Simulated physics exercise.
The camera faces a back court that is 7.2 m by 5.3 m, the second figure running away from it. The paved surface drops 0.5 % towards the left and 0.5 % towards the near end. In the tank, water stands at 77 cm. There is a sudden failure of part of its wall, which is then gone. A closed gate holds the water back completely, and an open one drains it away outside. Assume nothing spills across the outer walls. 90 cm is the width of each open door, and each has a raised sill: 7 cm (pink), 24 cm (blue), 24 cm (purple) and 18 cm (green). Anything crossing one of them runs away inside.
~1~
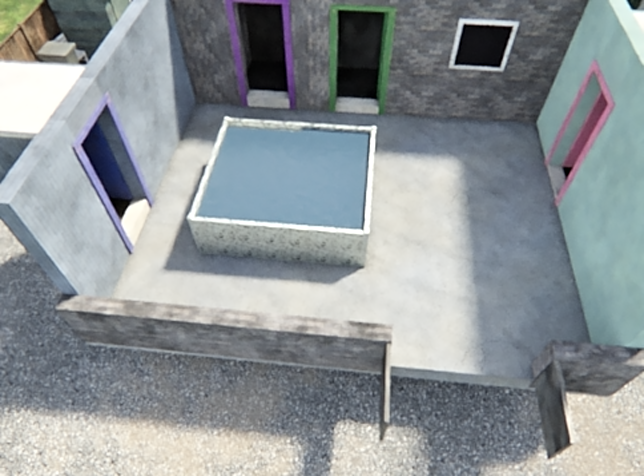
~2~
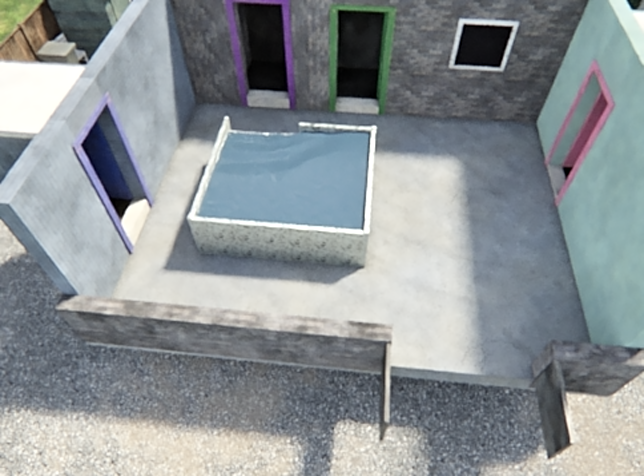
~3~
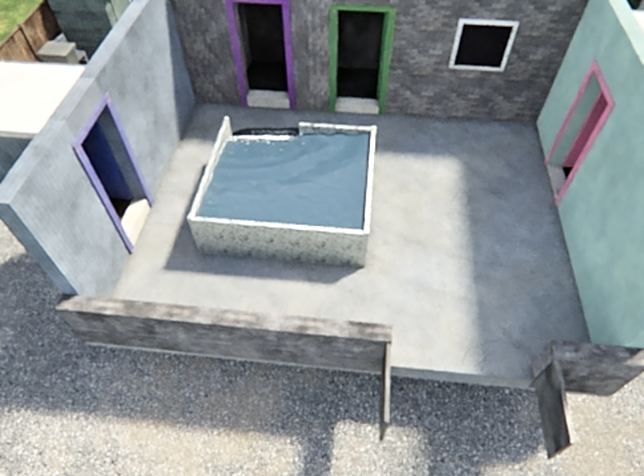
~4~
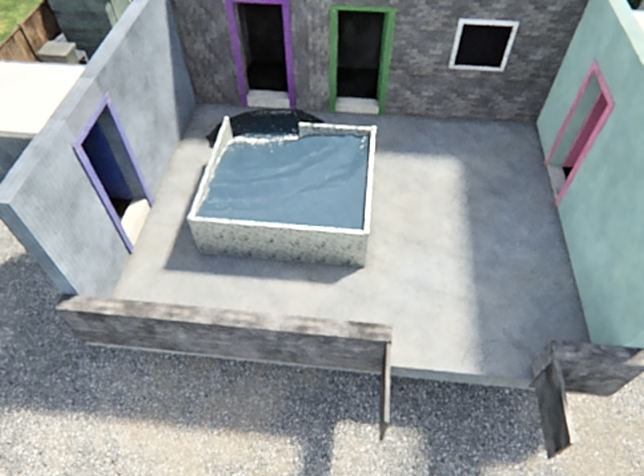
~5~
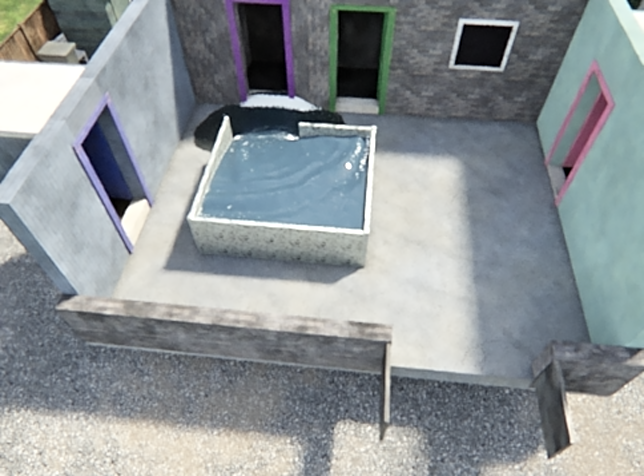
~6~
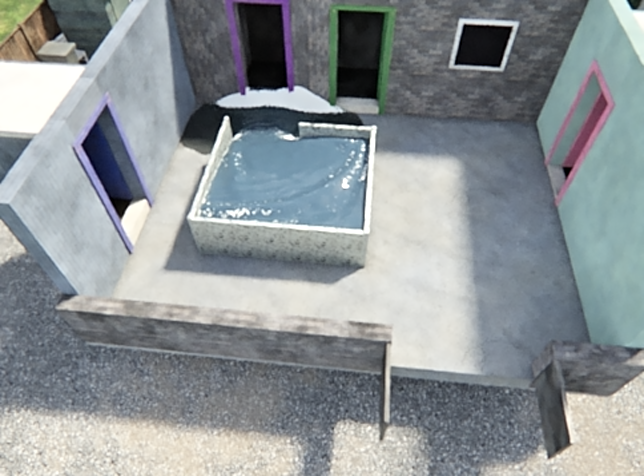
A square tank full of water sat in a walled courtyard until part of its back wall gave way, and water poured out behind it, spreading across the paving towards the purple-framed doorway.
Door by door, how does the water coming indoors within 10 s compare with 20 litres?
In the end at the pink door I expect the water to rise above the limit; at the blue door I expect the water to hold within the limit; at the purple door I expect the water to rise above the limit; at the green door I expect the water to hold within the limit.
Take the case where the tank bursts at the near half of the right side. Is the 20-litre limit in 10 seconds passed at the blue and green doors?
Log - blue: Threshold not reached, green: Threshold not reached.
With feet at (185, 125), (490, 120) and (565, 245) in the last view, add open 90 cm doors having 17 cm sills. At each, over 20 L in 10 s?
Check each in turn: The first succeeds, the second fails, the third fails.
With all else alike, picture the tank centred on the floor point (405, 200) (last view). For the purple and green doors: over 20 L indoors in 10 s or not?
Purple gets no more than that, green gets more than that.
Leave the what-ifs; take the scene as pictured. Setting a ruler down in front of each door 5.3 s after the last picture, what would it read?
In cm: Pink 14, blue 12, purple 24, green 10.
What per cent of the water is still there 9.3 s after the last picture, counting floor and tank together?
I'd say close to 82 percent is still there.
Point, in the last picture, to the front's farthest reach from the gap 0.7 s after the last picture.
Location: Approx. (433, 119) in the last view.
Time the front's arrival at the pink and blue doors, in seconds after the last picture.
Times: Pink 2.0 seconds, blue 1.6 seconds.
Then, 0.7 s after the last picture water covers 15 % of the floor and is deepest (66 cm) near (204, 105); pink door not reached, blue door not reached, purple door 51 cm at the sill, 115 L in, green door 15 cm at the sill, 0 L in.
Then, 1.5 s after the last picture water covers 35 % of the floor and is deepest (52 cm) near (196, 105); pink door not reached, blue door not reached, purple door 47 cm at the sill, 283 L in, green door 14 cm at the sill, 0 L in.
Then, 2.8 s after the last picture water covers 65 % of the floor and is deepest (38 cm) near (196, 105); pink door 16 cm at the sill, 5 L in, blue door 7 cm at the sill, 0 L in, purple door 35 cm at the sill, 426 L in, green door 13 cm at the sill, 0 L in.
Then, 5.3 s after the last picture water covers 95 % of the floor and is deepest (26 cm) near (194, 110); pink door 14 cm at the sill, 60 L in, blue door 12 cm at the sill, 0 L in, purple door 24 cm at the sill, 480 L in, green door 10 cm at the sill, 1 L in.
Then, 9.3 s after the last picture water covers 100 % of the floor and is deepest (16 cm) near (563, 366); pink door 10 cm at the sill, 101 L in, blue door 15 cm at the sill, 0 L in, purple door 13 cm at the sill, 481 L in, green door 6 cm at the sill, 1 L in.
